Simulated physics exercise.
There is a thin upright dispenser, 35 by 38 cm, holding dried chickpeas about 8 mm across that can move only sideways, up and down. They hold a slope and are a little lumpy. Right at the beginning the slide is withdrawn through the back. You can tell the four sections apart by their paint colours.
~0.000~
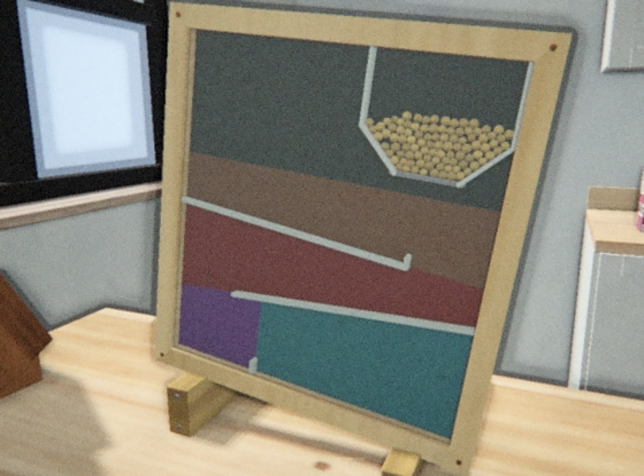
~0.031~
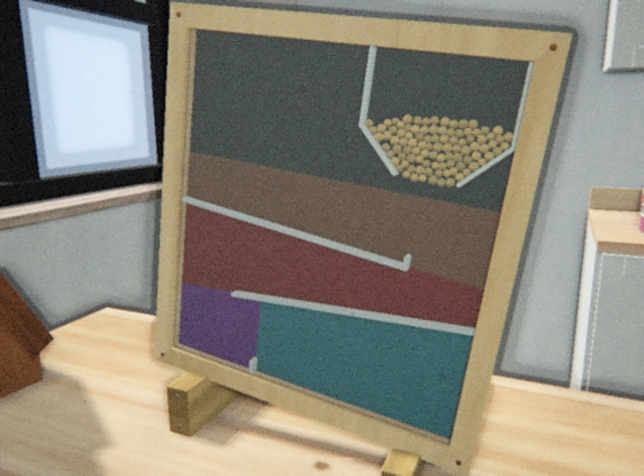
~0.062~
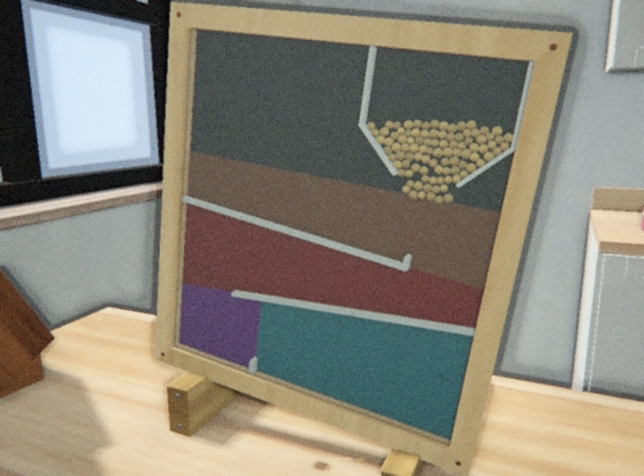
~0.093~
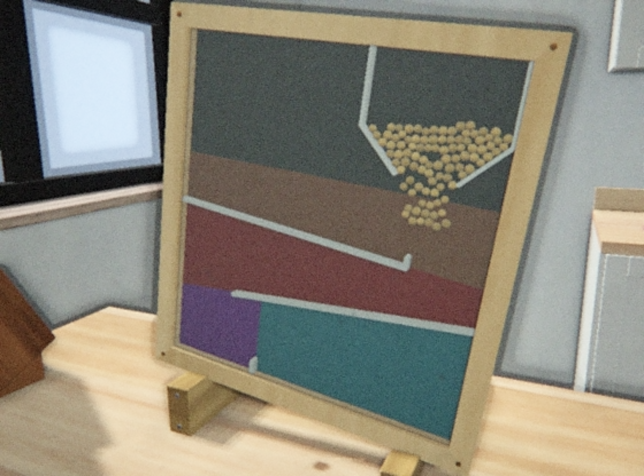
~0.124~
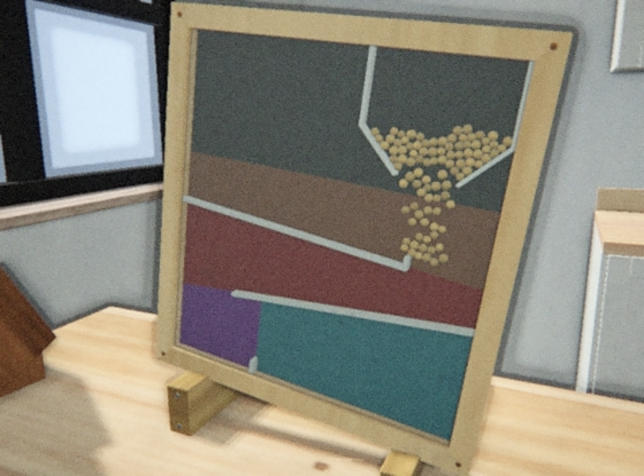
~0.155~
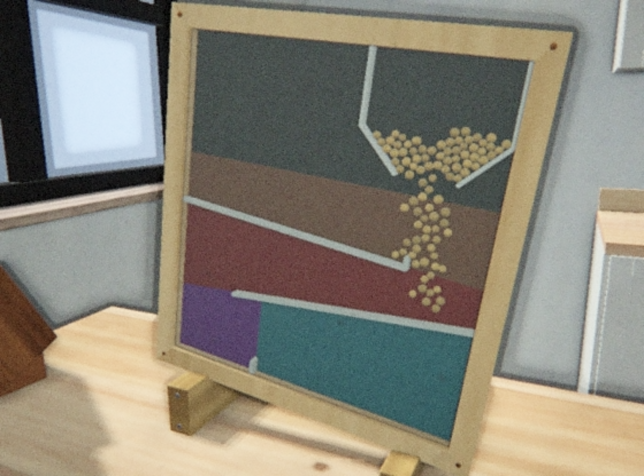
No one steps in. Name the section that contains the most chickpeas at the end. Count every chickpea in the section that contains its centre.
Most chickpeas: Red.
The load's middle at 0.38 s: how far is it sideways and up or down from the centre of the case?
About 11 cm right and 4 cm below.
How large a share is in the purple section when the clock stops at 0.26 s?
The share there is close to 0 per cent.
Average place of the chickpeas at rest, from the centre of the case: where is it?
Right: About 10 cm; below: About 6 cm.
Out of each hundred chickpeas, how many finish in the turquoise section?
Some 0 percent.
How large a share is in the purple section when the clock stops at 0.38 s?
Close to 0 % of the load.
After 0.26 s, the chickpeas' middle is 12 cm right of and level with the centre; red 40 %, brown 25 %.
After 0.38 s, the chickpeas' middle is 11 cm right of and 4 cm below the centre; red 65 %, brown 30 %.
After 0.60 s, the chickpeas' middle is 10 cm right of and 6 cm below the centre; red 80 %, brown 20 %.
At rest by 1.6 s, red 85 %, purple 0 %, turquoise 0 %, brown 15 %.
